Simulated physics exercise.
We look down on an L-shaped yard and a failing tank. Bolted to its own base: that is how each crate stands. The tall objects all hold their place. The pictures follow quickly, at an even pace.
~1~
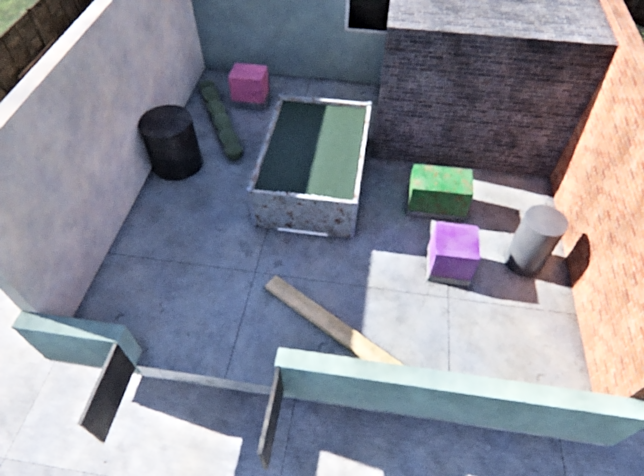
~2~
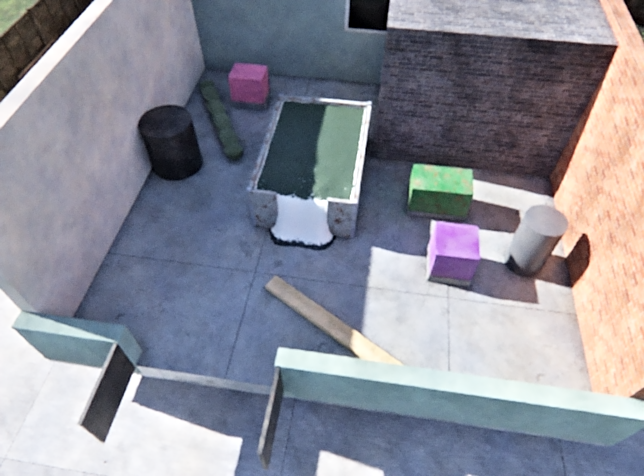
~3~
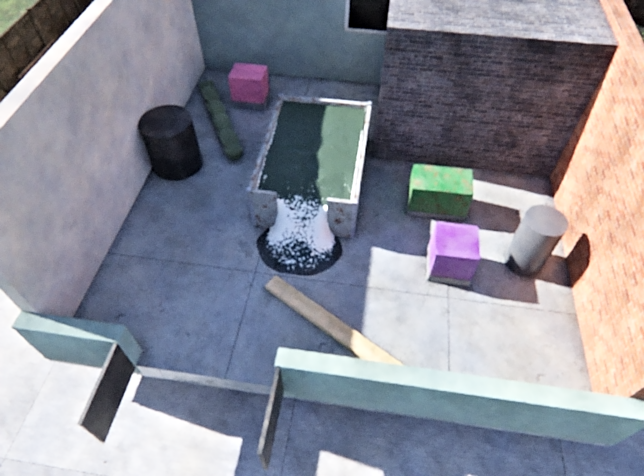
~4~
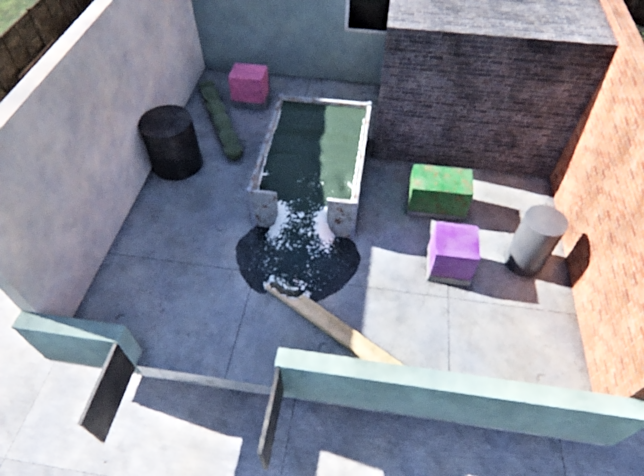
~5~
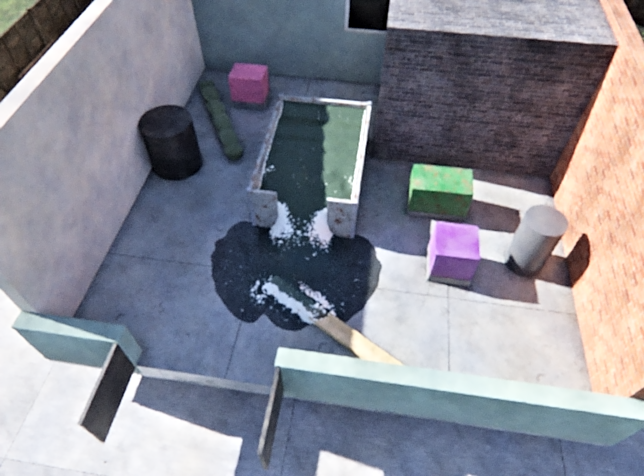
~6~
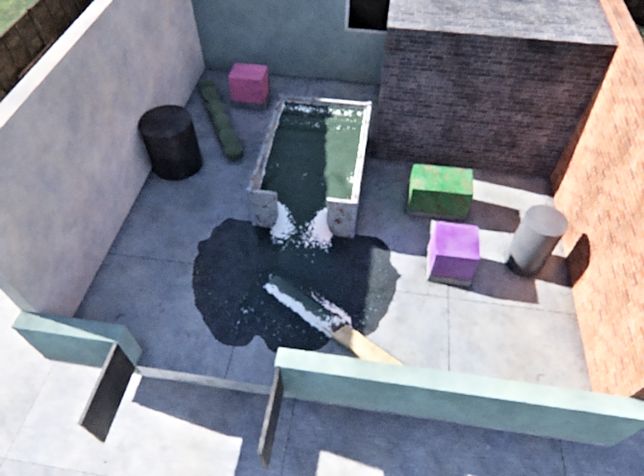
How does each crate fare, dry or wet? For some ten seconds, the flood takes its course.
One by one: The pink crate remains clear of the water all along; the purple crate remains clear of the water all along; the green crate remains clear of the water all along.
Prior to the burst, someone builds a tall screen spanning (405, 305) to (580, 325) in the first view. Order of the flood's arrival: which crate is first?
The purple crate gets it first.
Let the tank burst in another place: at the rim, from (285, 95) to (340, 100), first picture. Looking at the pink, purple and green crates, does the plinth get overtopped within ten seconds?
Crate by crate: Pink - hit; purple - left alone; green - left alone.
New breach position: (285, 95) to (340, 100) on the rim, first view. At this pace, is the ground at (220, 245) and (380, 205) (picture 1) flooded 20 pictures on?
I'd expect the first point to stay dry and the second point to be reached.
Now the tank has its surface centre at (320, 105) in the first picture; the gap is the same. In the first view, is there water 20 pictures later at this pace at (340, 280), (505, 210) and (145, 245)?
Results in order - swamped, left untouched, swamped.
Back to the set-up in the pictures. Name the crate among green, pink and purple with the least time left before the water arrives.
That's the crate marked purple.
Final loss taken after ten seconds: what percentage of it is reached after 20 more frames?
It would be around 55 %.
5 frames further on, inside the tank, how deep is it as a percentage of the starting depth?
By my count, 70 per cent.
A moment on, water covers 25 % of the floor; the pink crate not reached, the purple crate water round its plinth, the green crate not reached.
Next, water covers 35 % of the floor; the pink crate not reached, the purple crate water round its plinth, the green crate not reached.
Then, water covers 40 % of the floor; the pink crate not reached, the purple crate water round its plinth, the green crate not reached.
Later, water covers 65 % of the floor; the pink crate not reached, the purple crate water round its plinth, the green crate water round its plinth.
In the end, water covers 75 % of the floor; the pink crate stayed above the water, the purple crate stayed above the water, the green crate stayed above the water.
